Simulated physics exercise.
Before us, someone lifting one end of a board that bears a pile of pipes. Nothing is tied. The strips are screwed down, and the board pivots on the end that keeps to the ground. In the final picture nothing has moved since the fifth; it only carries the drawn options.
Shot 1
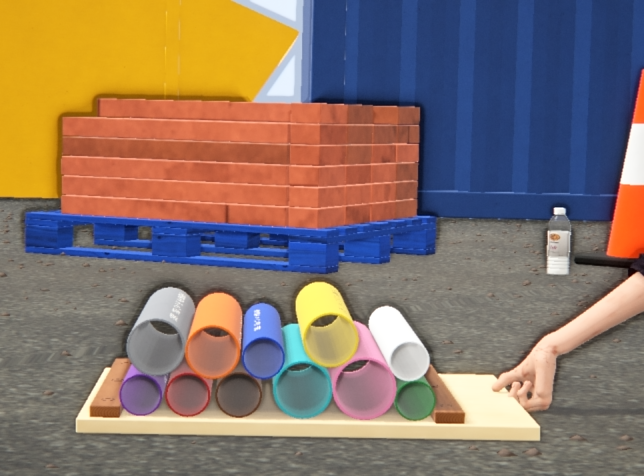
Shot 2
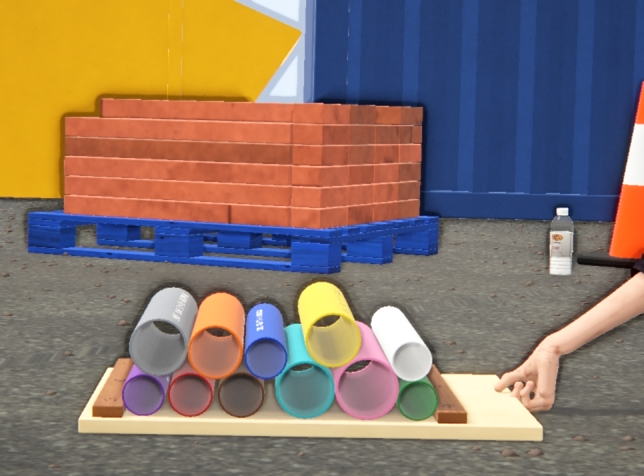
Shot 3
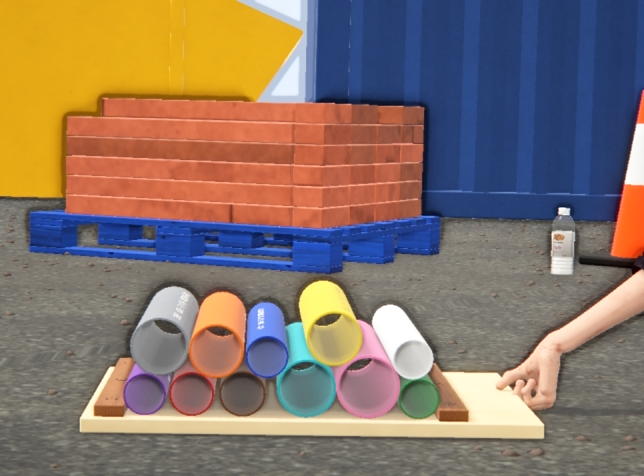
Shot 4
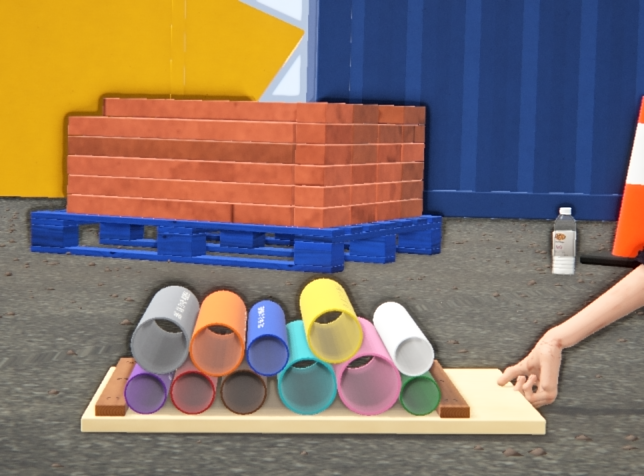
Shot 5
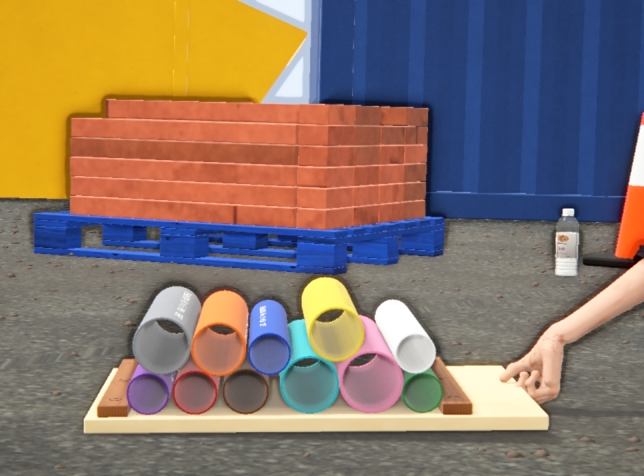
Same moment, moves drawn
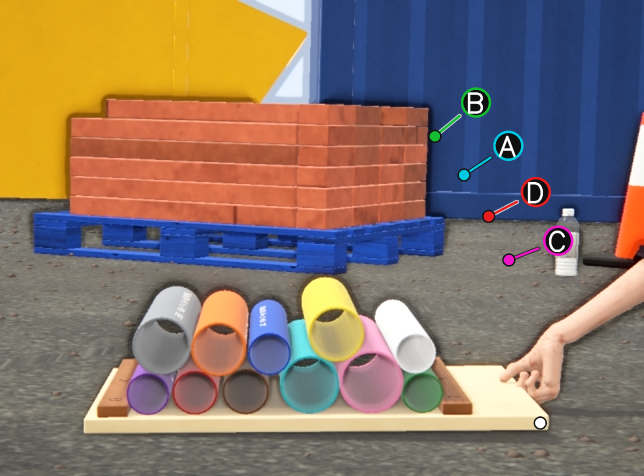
We see a hand at the right end of a pale board bearing two rows of colourful pipes between brown strips, near bricks on a blue pallet; the view shifts very slightly while the board and pipes barely move.
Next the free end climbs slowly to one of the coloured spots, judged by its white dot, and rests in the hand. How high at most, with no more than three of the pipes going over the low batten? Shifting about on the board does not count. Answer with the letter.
The highest mark that will do is C.
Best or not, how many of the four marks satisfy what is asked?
The number is one.
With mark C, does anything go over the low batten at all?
At C: Yes.
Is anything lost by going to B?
Yes, at B.
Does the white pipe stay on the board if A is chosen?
The white pipe: No.
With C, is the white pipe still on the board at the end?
Yes, with C.
On the marked copy, A at (464, 175); B at (435, 136); C at (509, 260); D at (489, 217); the white dot at (540, 423).
Taking C. A third of the way, board at 15°.
Two thirds of the way, board at 23°.
When it is over, board at 23°, three over the low batten (orange, blue, grey).
As for the rest, A eleven over the low batten; B eleven over the low batten; D ten over the low batten.
